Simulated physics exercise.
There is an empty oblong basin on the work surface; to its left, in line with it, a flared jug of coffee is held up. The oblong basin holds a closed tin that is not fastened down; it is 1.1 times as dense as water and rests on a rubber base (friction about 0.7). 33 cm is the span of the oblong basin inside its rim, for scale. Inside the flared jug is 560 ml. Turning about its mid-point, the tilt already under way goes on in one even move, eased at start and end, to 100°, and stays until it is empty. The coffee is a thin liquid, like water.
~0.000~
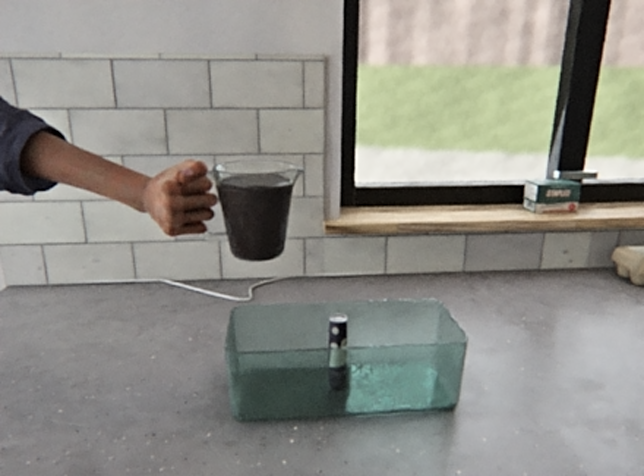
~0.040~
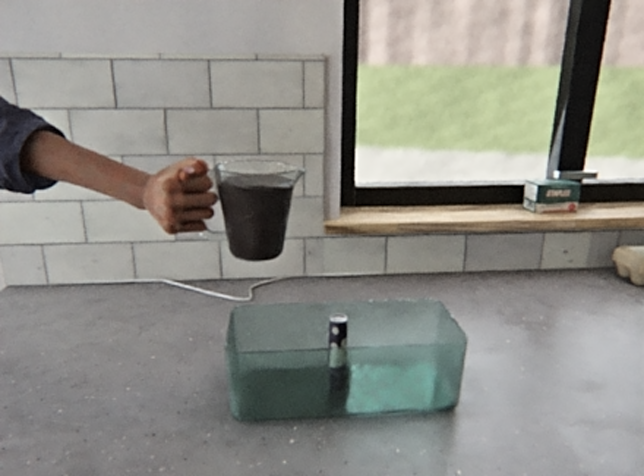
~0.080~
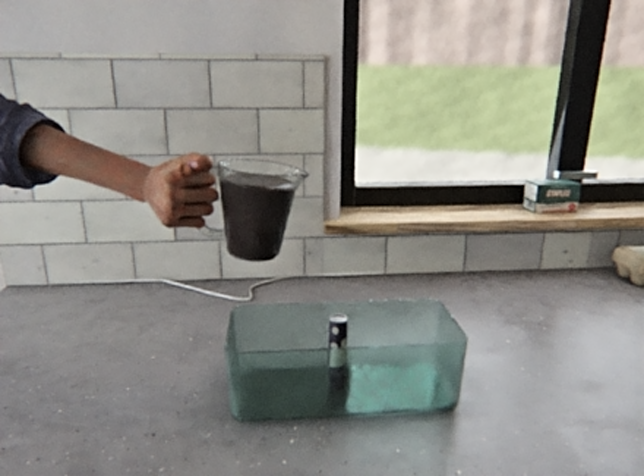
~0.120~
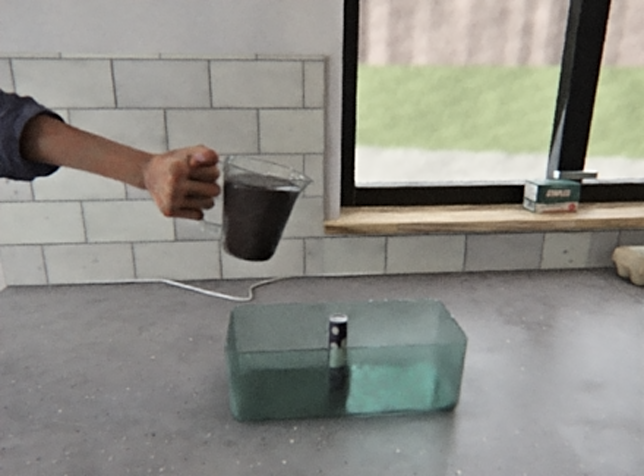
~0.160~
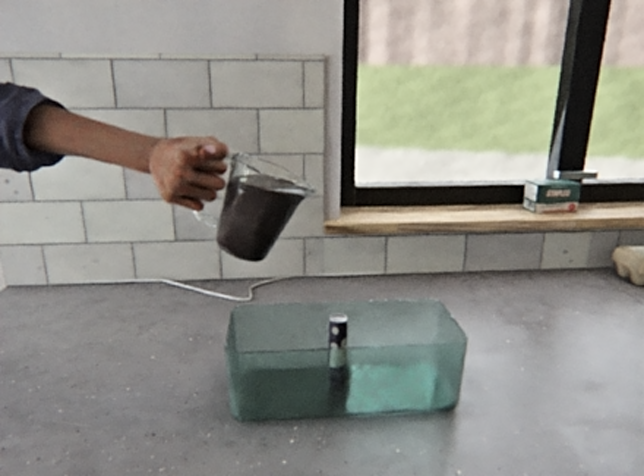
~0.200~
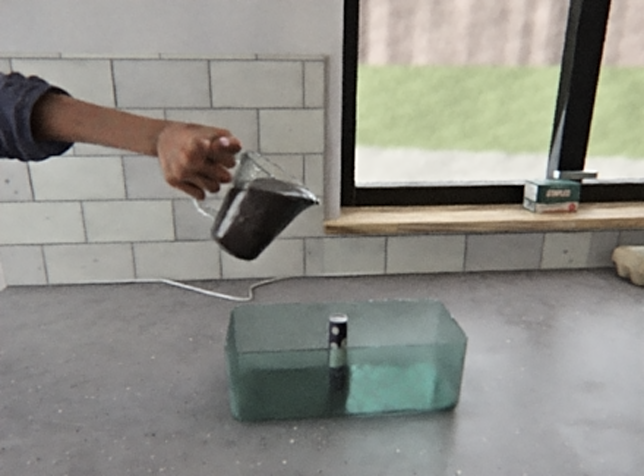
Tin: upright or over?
It will stay on its base.
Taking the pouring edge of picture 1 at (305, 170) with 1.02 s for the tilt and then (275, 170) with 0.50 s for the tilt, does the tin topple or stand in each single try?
First it stays on its base; then it tips over.
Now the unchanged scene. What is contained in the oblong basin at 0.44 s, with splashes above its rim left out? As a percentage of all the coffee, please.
Near 14 in a hundred.
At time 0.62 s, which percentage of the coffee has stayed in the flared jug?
Share remaining: Approx. 12 %.
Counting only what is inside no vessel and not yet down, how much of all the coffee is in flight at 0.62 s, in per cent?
Something like 24 per cent is in the air then.
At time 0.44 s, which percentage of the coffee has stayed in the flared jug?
50 %.
After 0.44 s the tilt is 96° and 49 per cent is still to pour; the tin stands where it began.
After 0.62 s the tilt is 100° and 13 per cent is still to pour; the tin stands where it began.
After 0.80 s the tilt is 100° and 2 per cent is still to pour; the tin stands where it began.
After 1.00 s the tilt is 100° and 0 per cent is still to pour; the tin stands where it began.
In the end the tin stands where it began.
